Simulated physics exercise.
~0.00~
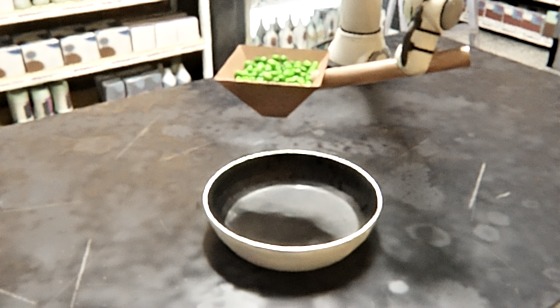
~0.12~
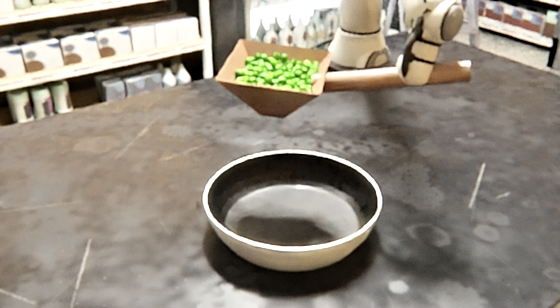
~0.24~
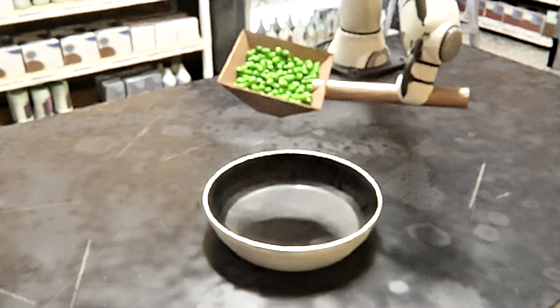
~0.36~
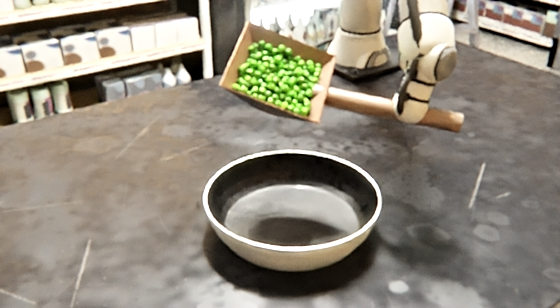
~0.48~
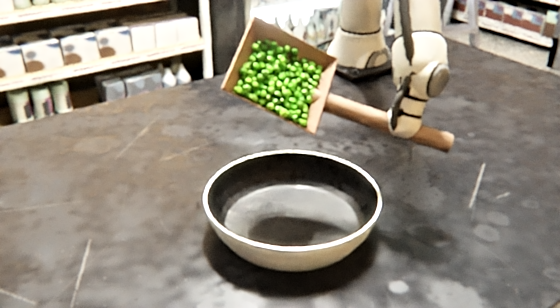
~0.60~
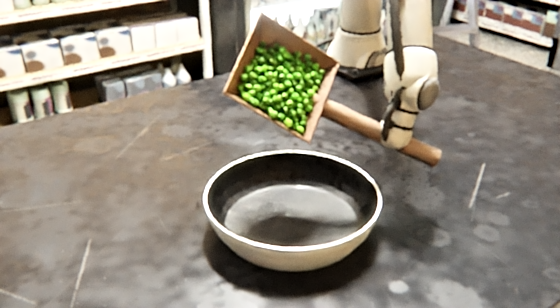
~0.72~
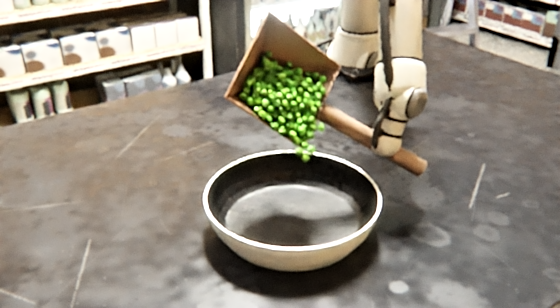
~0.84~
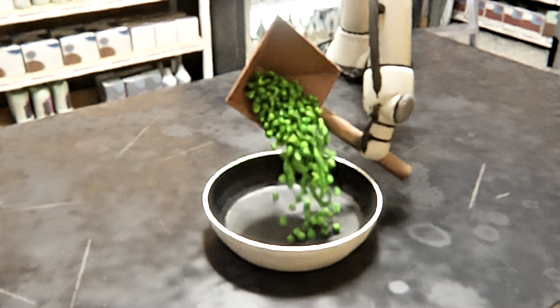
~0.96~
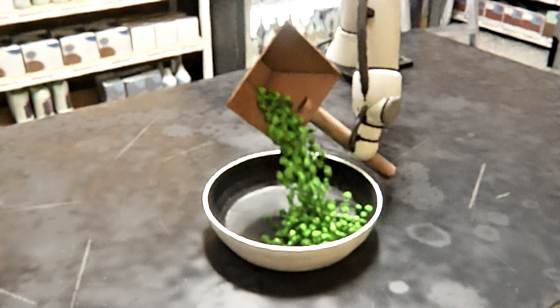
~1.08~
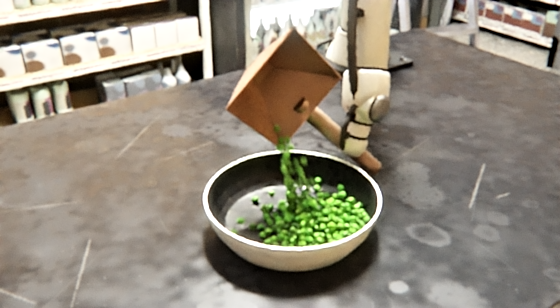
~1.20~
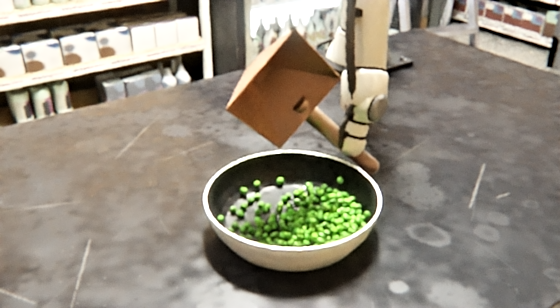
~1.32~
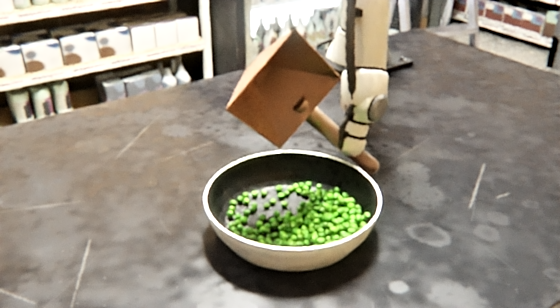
At the start, a robotic arm holds a square wooden scoop full of green peas above a wide, shallow pan on a dark, scratched table, with store shelves behind. The arm steadily tips the scoop, and the peas stay heaped inside it at first. As the tilt steepens, they slide to the lower edge and begin to spill over. A thick stream then pours into the pan, gathering mostly toward its right side. The stream thins as the scoop empties and turns its underside to view. Finally, the scoop rests tipped over, while the peas lie spread across the pan.
